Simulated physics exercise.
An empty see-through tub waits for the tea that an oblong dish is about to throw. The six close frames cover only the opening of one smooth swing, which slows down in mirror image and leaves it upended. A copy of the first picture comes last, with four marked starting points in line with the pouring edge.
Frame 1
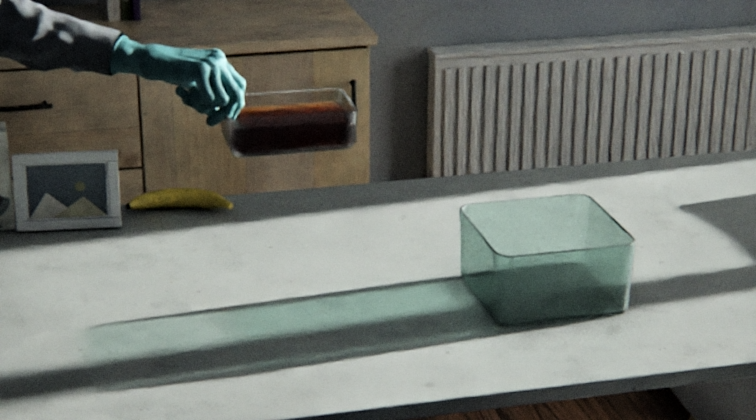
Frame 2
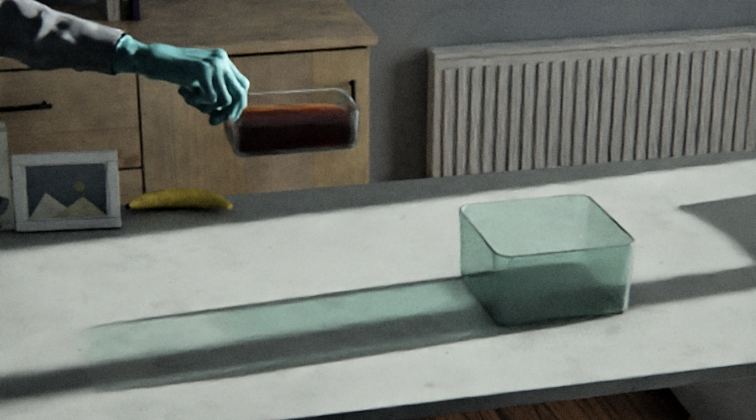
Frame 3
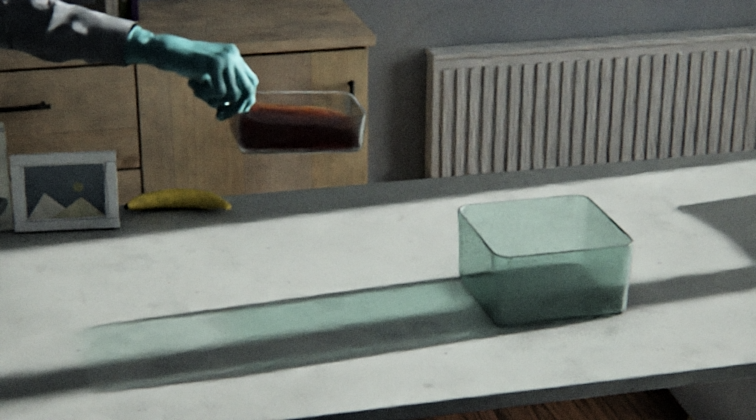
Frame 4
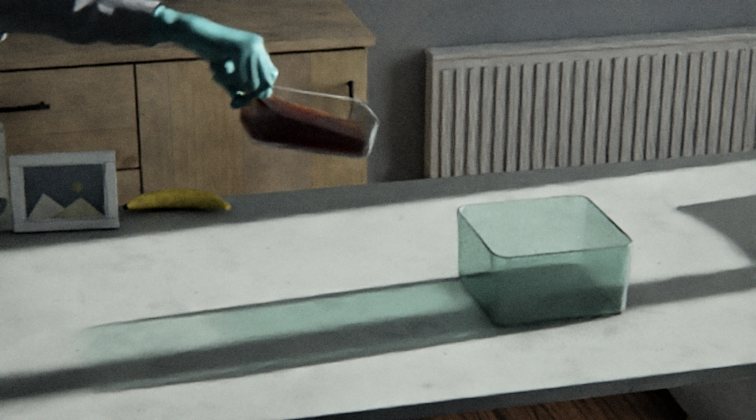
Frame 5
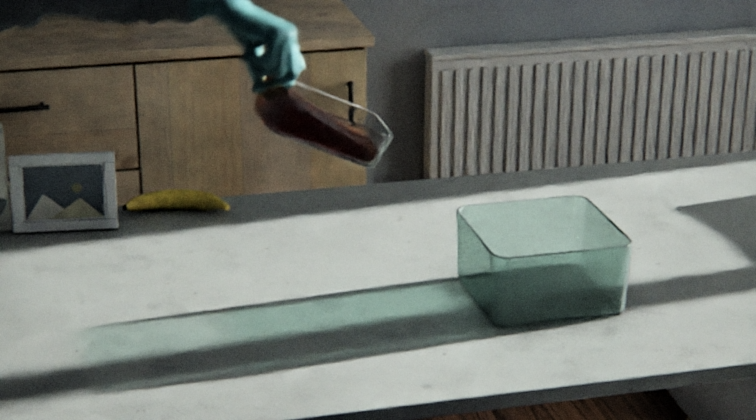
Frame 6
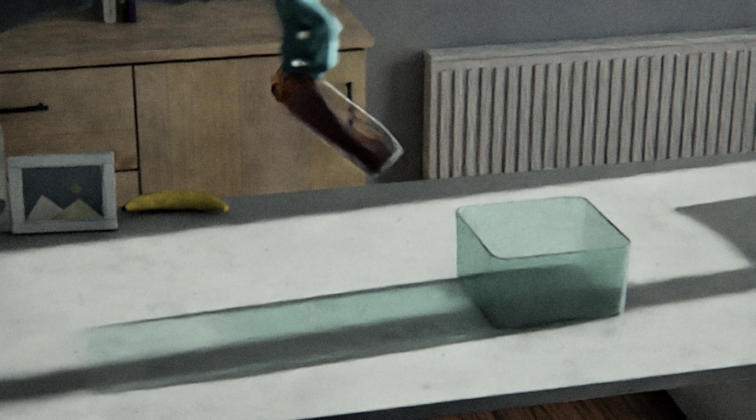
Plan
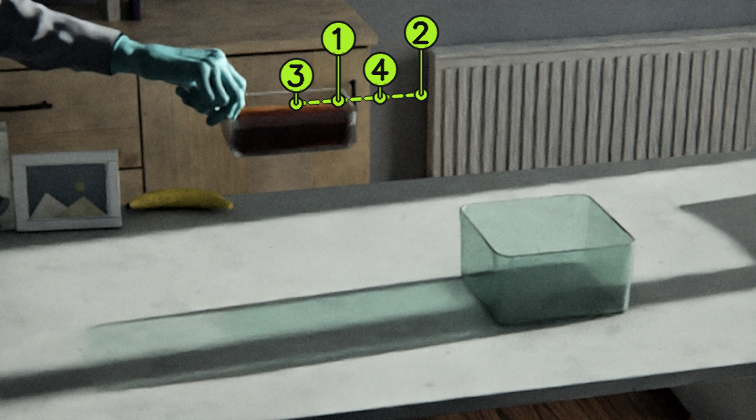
In a dim room with a radiator and wooden cabinet, a teal-gloved hand holds an oblong clear dish of dark reddish-brown liquid above a pale table with an empty greenish tub, then moves right, tilting the dish increasingly steeply.
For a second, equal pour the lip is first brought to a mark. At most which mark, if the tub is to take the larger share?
Spot 4 just does it.
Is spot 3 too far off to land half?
Yes.
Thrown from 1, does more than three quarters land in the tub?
No.
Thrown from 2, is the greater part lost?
No, that is safe.
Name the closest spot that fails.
Here it is spot 1.
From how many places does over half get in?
Two of them.
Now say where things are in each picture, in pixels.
Upright, lip at (348, 99); tub from (494, 325) to (627, 310); nothing has left yet.
Upright, lip at (351, 100); nothing has left yet.
Tipped about 4°, lip at (358, 103); nothing has left yet.
Tipped about 13°, lip at (370, 112); tea is over the rim, down to (259, 96).
Tipped about 25°, lip at (384, 124); tea is over the rim, down to (263, 92).
Tipped about 40°, lip at (395, 140); tea is over the rim, down to (278, 100).
On the marked copy, 1 at (338, 100); 2 at (421, 94); 3 at (296, 103); 4 at (380, 97).
For spot 1, about 24 % lands in the tub, 73 % falls short and 3 % goes beside or beyond.
For spot 2, about 84 % lands in the tub, 7 % falls short and 8 % goes beside or beyond.
For spot 3, about 0 % lands in the tub, 98 % falls short.
For spot 4, about 66 % lands in the tub, 23 % falls short and 12 % goes beside or beyond.
